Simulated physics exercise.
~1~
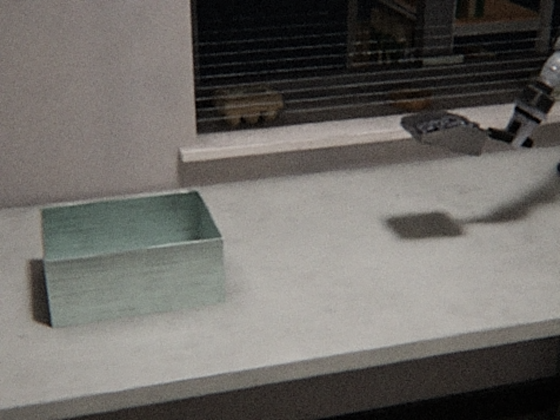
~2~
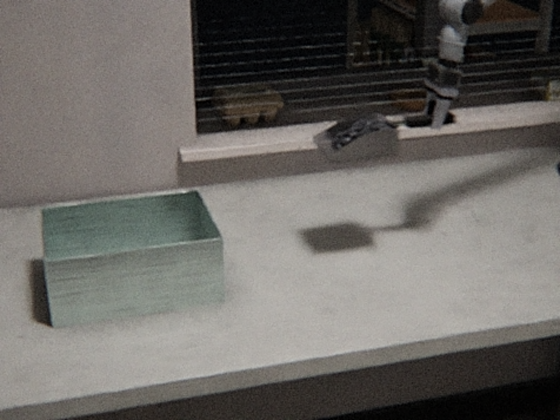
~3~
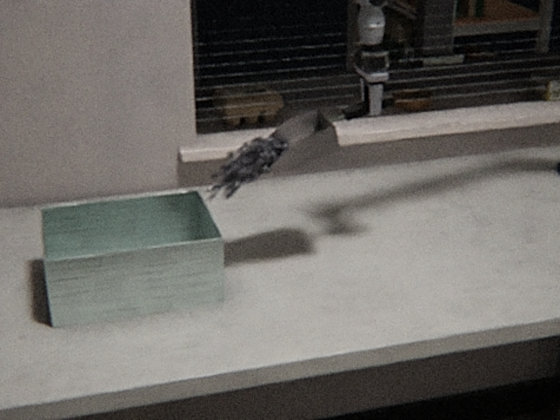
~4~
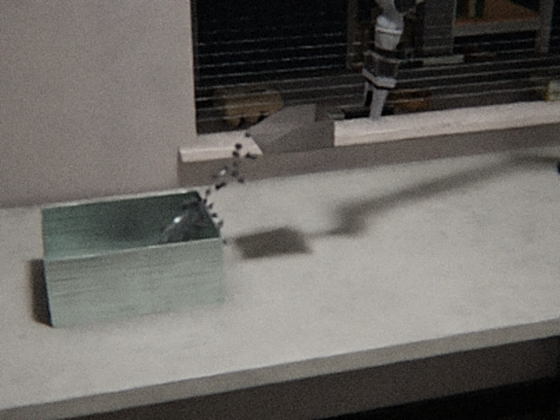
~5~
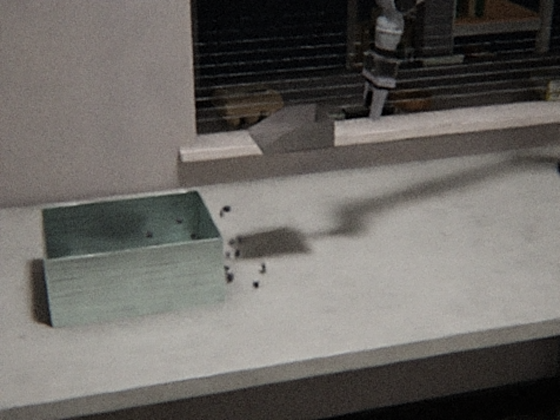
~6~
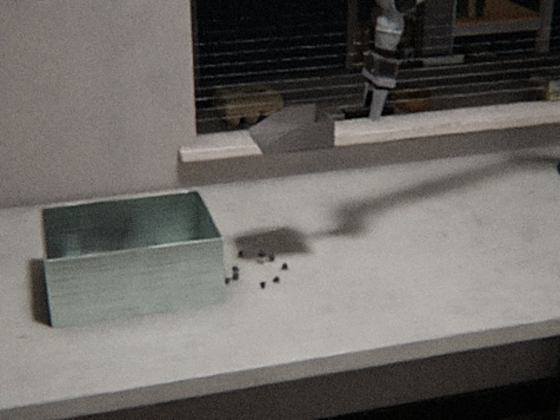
A scoop held by a robot arm swings left and tips dark pebbles into a green box, a few scattering beside it.
